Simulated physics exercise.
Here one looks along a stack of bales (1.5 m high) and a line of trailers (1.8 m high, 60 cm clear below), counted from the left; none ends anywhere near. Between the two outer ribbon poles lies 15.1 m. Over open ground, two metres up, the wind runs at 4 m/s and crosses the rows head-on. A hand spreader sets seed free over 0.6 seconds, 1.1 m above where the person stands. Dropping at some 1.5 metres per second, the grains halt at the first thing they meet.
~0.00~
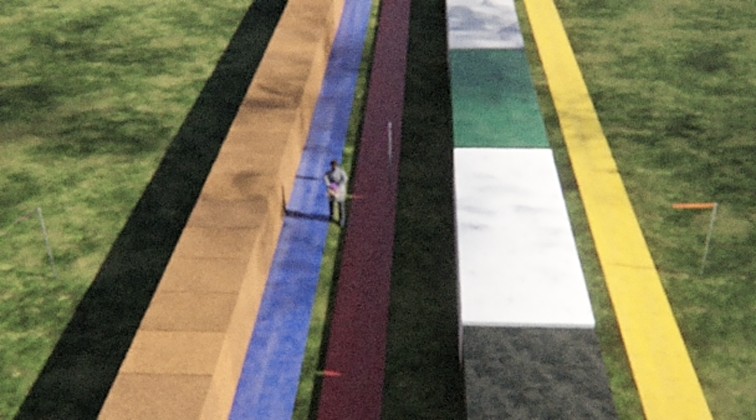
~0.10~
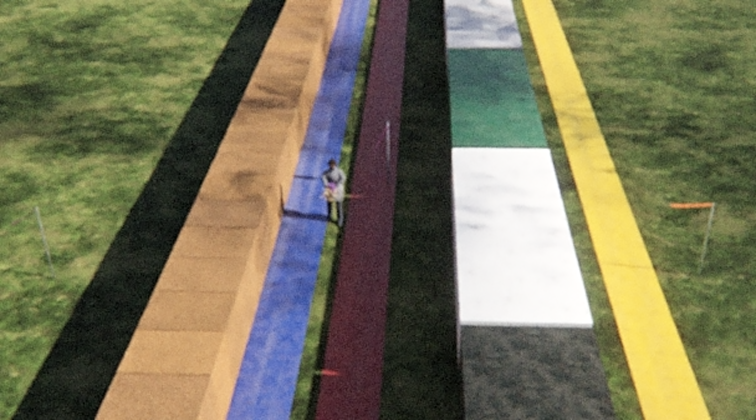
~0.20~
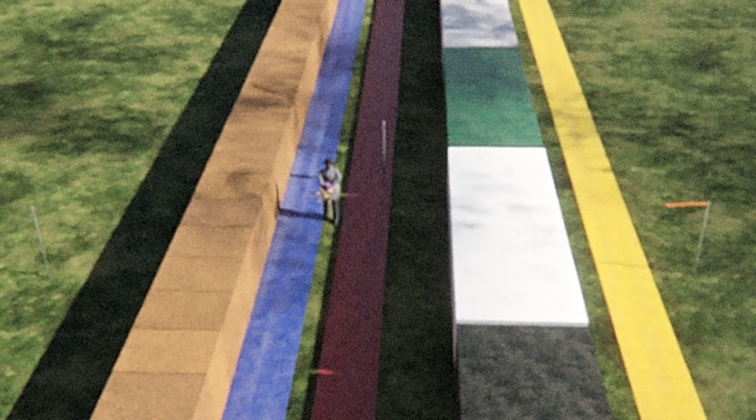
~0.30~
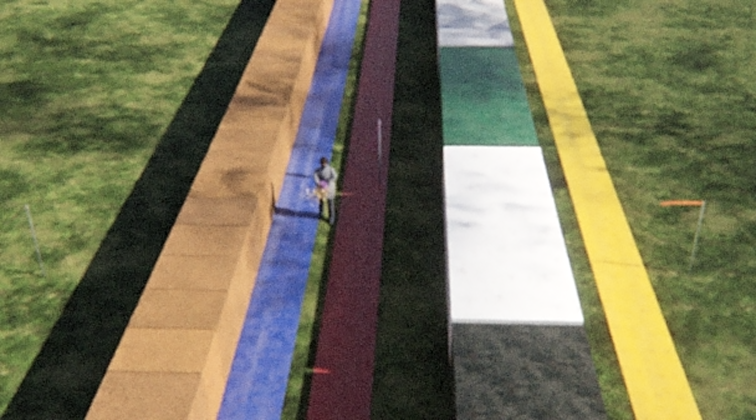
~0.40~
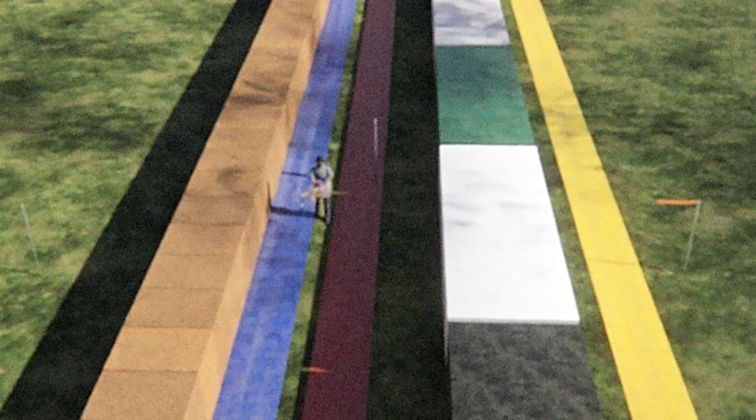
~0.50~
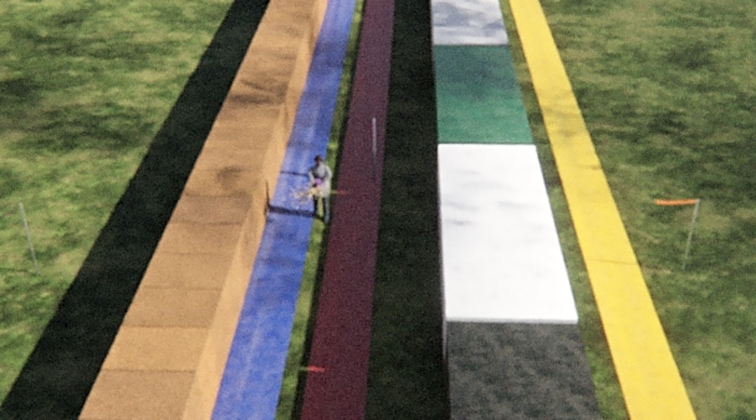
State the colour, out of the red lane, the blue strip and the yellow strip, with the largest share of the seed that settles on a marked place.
The colour is blue.
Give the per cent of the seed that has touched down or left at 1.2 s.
Estimate: Some 25 percent.
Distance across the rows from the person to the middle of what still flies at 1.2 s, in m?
Reading: Near 1.0 m.
After 1.2 s, 0 % lies on the red lane, 24 % on the blue strip and 0 % on the yellow strip; 24 % has touched down or left; the middle of what still flies is 0.5 m above the low ground, near (287, 209).
After 2.0 s, 0 % lies on the red lane, 89 % on the blue strip and 0 % on the yellow strip; 92 % has touched down or left.
After 3.5 s, 0 % lies on the red lane, 97 % on the blue strip and 0 % on the yellow strip; 100 % has touched down or left.
After 8.0 s, 0 % lies on the red lane, 97 % on the blue strip and 0 % on the yellow strip; 100 % has touched down or left.
After 45.0 s, 0 % lies on the red lane, 97 % on the blue strip and 0 % on the yellow strip; 100 % has touched down or left.
